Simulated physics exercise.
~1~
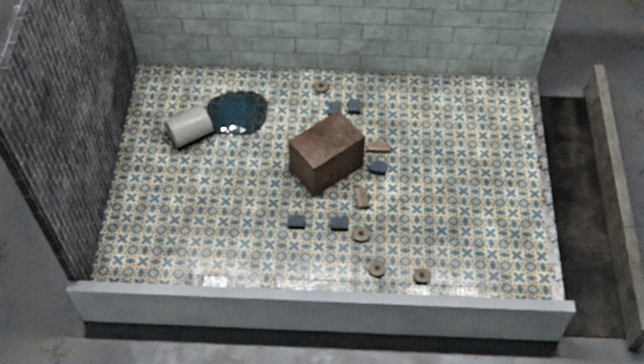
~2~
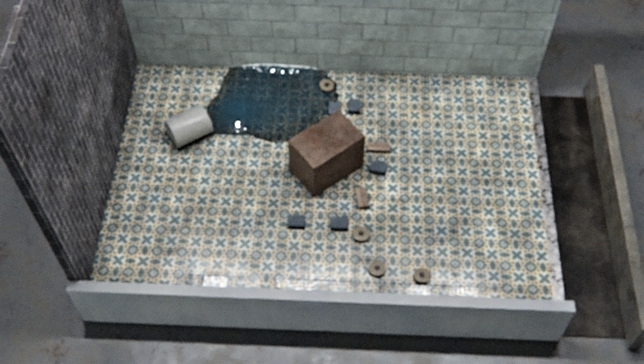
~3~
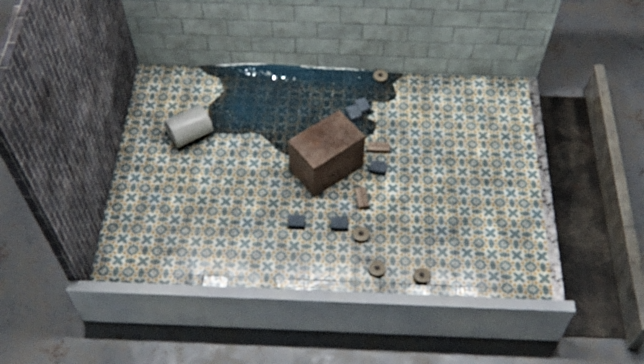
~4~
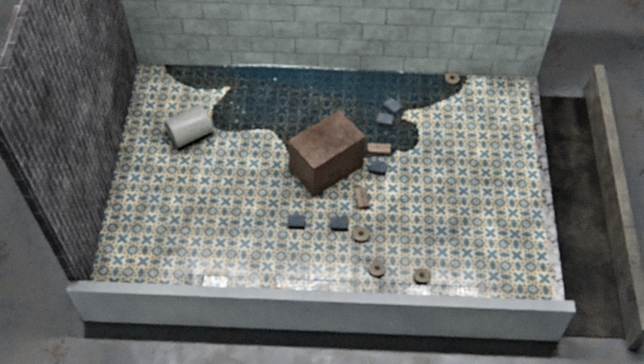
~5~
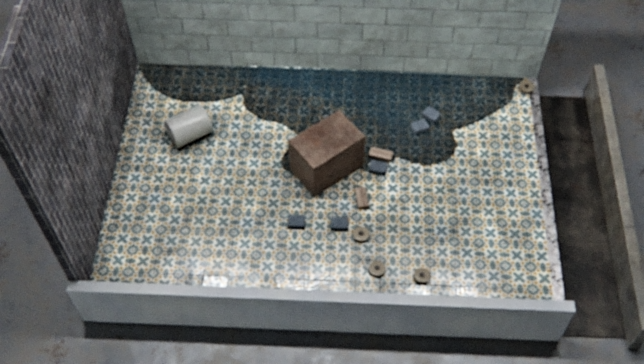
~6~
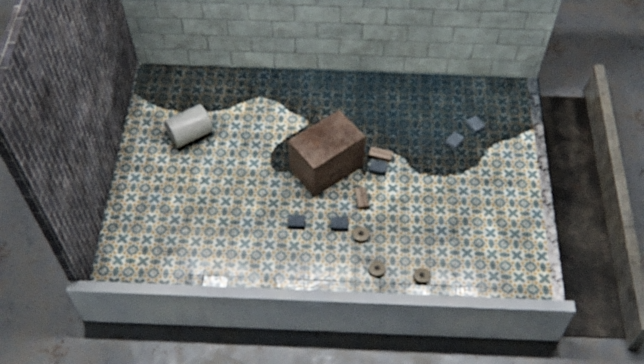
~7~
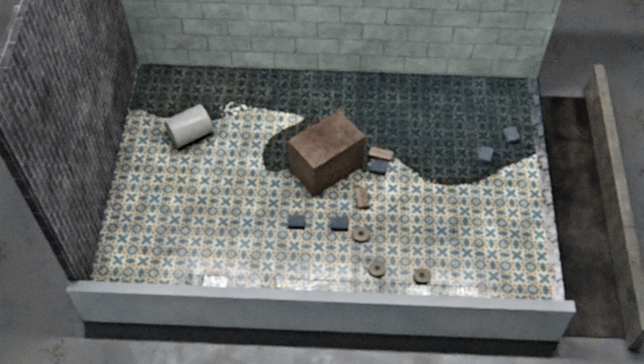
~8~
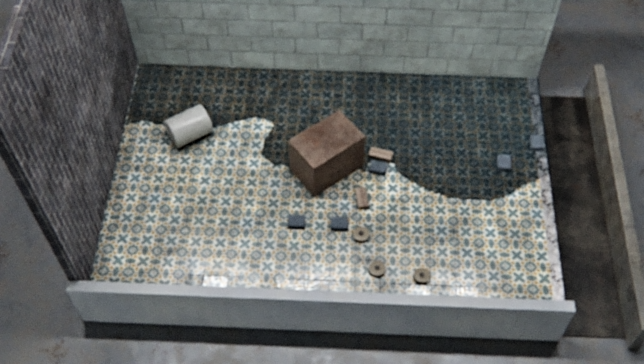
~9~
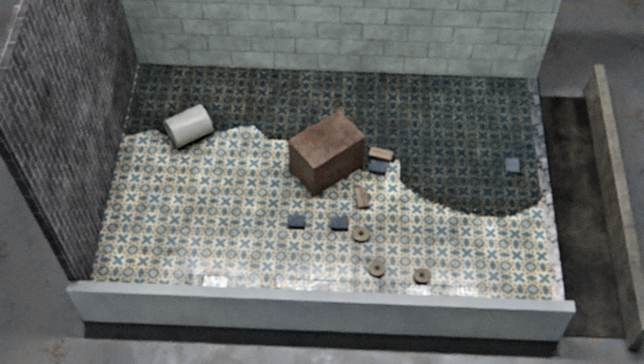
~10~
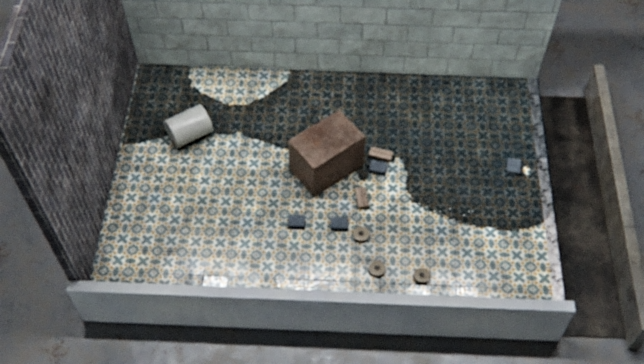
At the start, dark water spreads from a pale drum lying on its side on a patterned tile floor, near a brown block and a scatter of small blue, tan and reddish pieces. The pool runs along the back wall, and a tan ring slides right with it. Two blue pieces drift after the ring, which disappears past the right edge. The water widens down the right side, and one blue piece leaves there too. Finally, a pale dry patch opens by the back wall, while the other blue piece rests near the right edge and the rest remain near the brown block.
